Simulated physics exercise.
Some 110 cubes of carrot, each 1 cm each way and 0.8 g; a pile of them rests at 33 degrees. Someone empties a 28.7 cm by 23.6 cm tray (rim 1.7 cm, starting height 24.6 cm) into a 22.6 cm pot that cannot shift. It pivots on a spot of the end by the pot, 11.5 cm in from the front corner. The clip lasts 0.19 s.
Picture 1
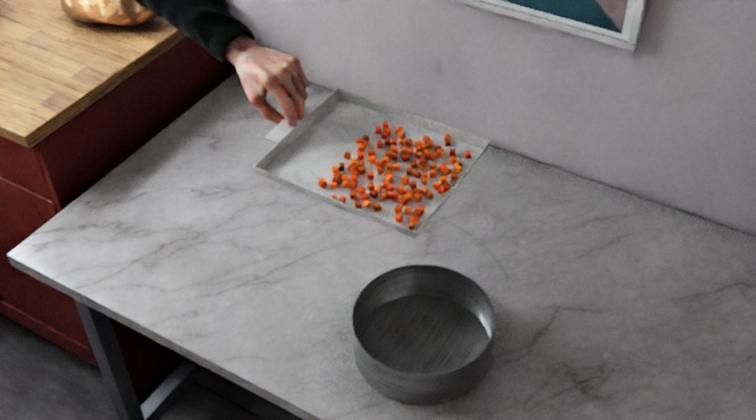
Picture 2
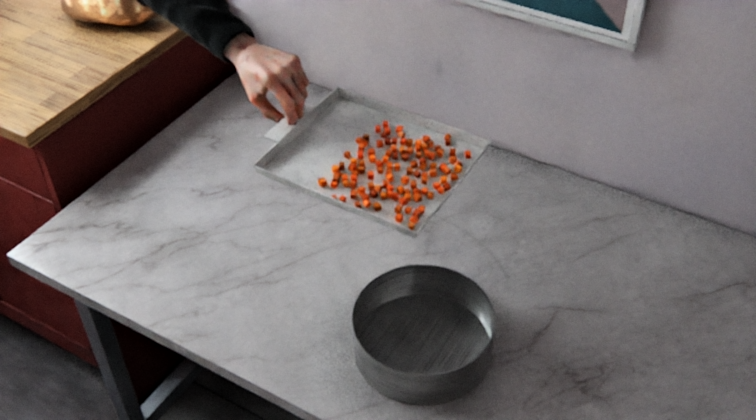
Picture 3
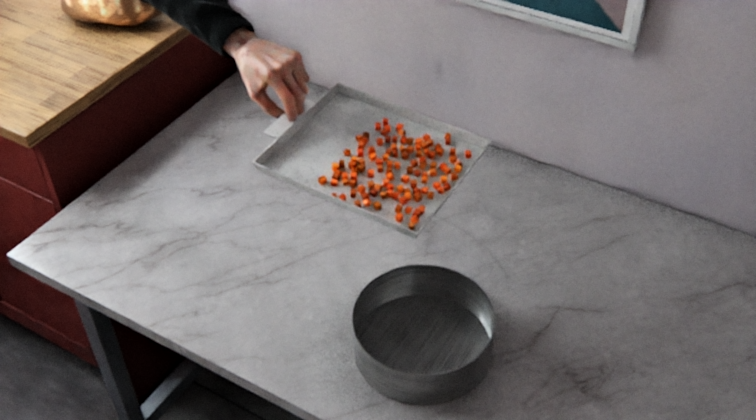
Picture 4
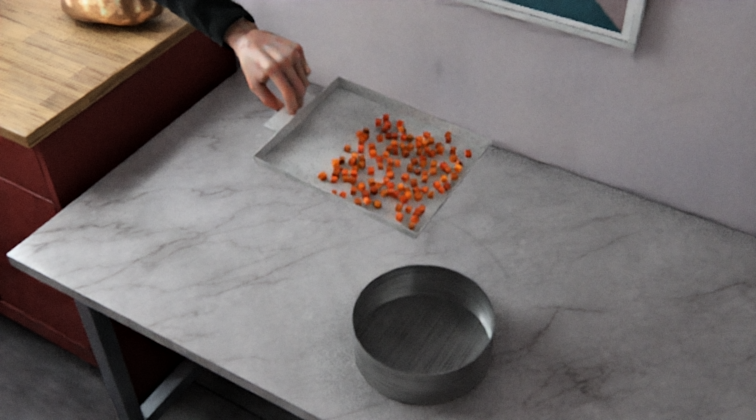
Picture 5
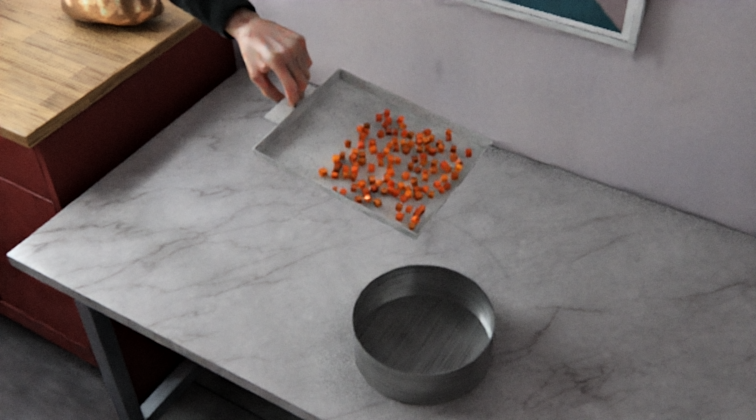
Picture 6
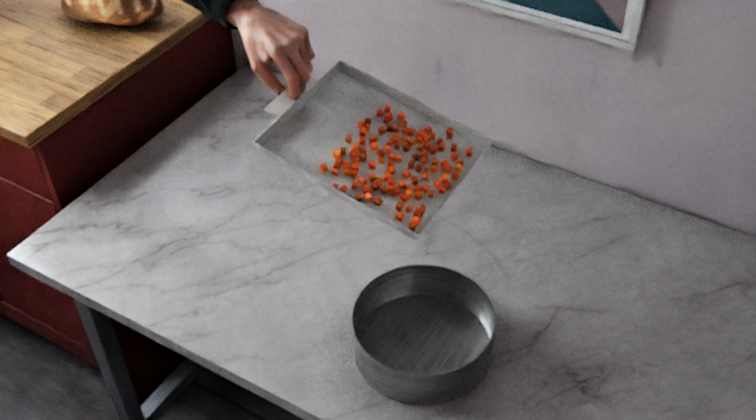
On a grey marble table, a hand slowly raises the left end of a tray of orange carrot cubes behind a round pot.
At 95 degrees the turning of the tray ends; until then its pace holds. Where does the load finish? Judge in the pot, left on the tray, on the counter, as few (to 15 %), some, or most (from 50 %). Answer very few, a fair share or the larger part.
Pot: The larger part, tray: Very few, counter: A fair share.
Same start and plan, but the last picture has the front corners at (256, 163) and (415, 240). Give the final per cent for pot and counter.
Pot 95, counter 5.
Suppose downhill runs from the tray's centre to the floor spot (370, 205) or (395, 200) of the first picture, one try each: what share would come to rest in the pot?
Some 95 and 100 per cent.
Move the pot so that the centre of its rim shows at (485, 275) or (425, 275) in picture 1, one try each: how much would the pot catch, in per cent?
Some 75 and 60 per cent.
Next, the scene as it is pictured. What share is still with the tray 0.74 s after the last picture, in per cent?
Roughly 70 per cent.
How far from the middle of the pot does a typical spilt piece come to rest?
Roughly 22 cm.
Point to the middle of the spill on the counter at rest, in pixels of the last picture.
Near (548, 321).
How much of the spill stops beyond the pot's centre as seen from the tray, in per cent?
Some 90 per cent.
Then, 0.44 s after the last picture, tilt 51 degrees; the tray holds 100 %, the pot 0 %.
Then, 0.74 s after the last picture, tilt 78 degrees; the tray holds 70 %, the pot 5 %.
Then, 1.14 s after the last picture, tilt 95 degrees; the tray holds 30 %, the pot 25 %.
In the end, pot 65 %, tray 0 %, counter 35 %.
